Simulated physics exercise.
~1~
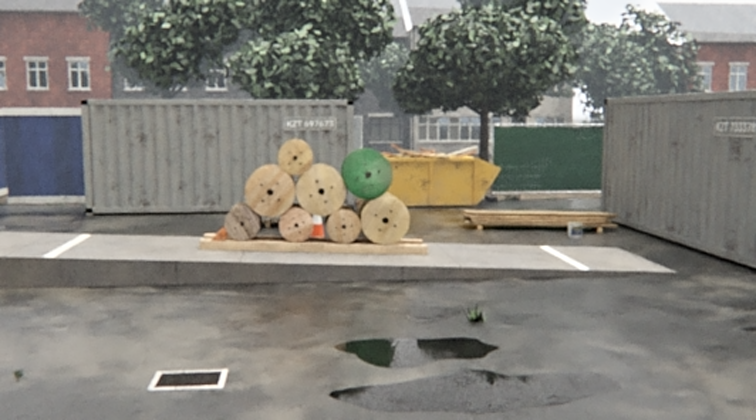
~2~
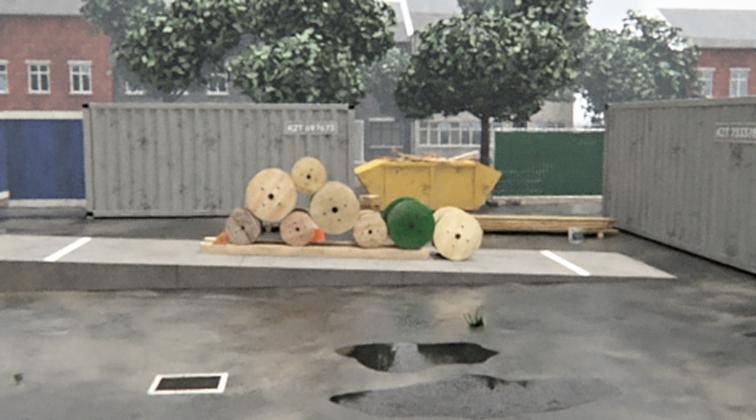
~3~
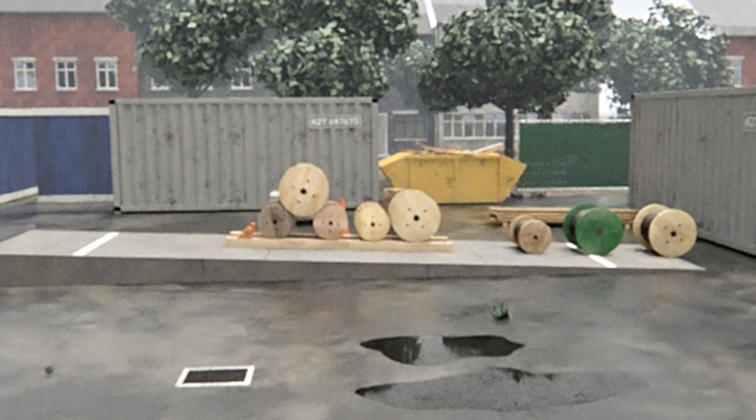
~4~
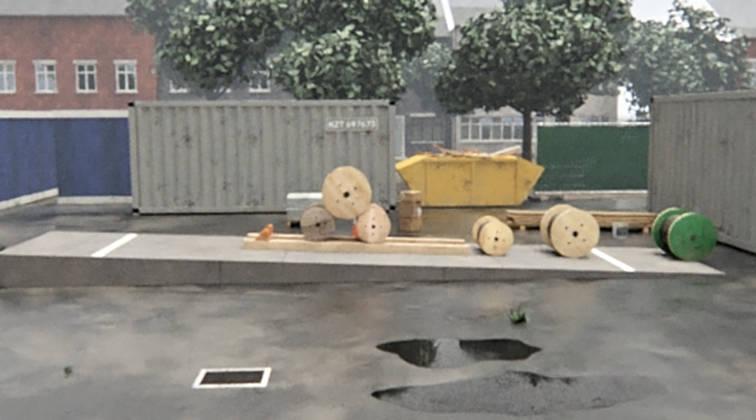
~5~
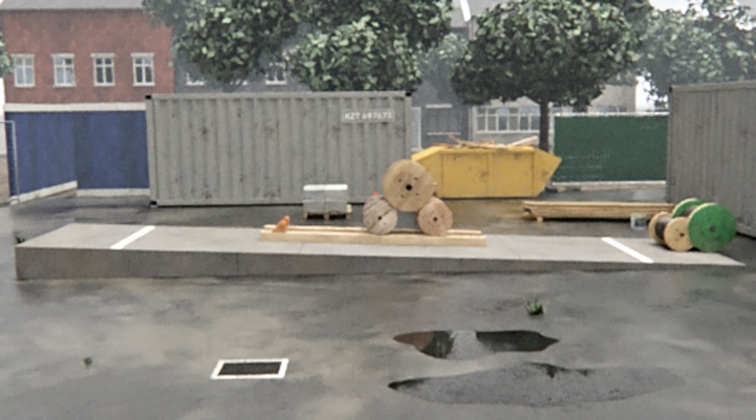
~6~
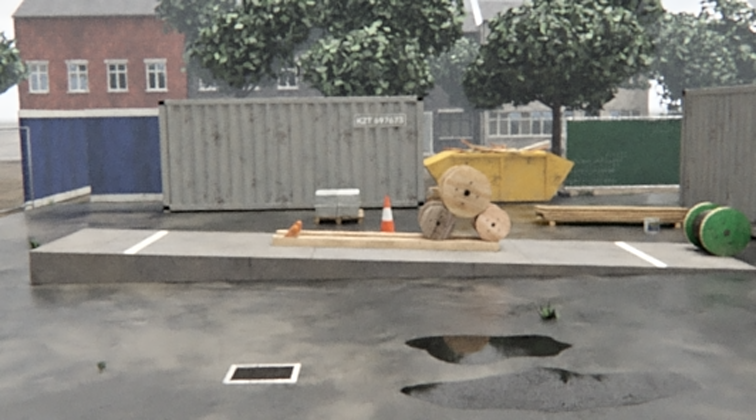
In a wet yard with shipping containers and a yellow skip, a stack of wooden cable reels on timbers collapsed and rolled off to the right, the green one ending beyond the right white line while three stayed piled on the timbers.
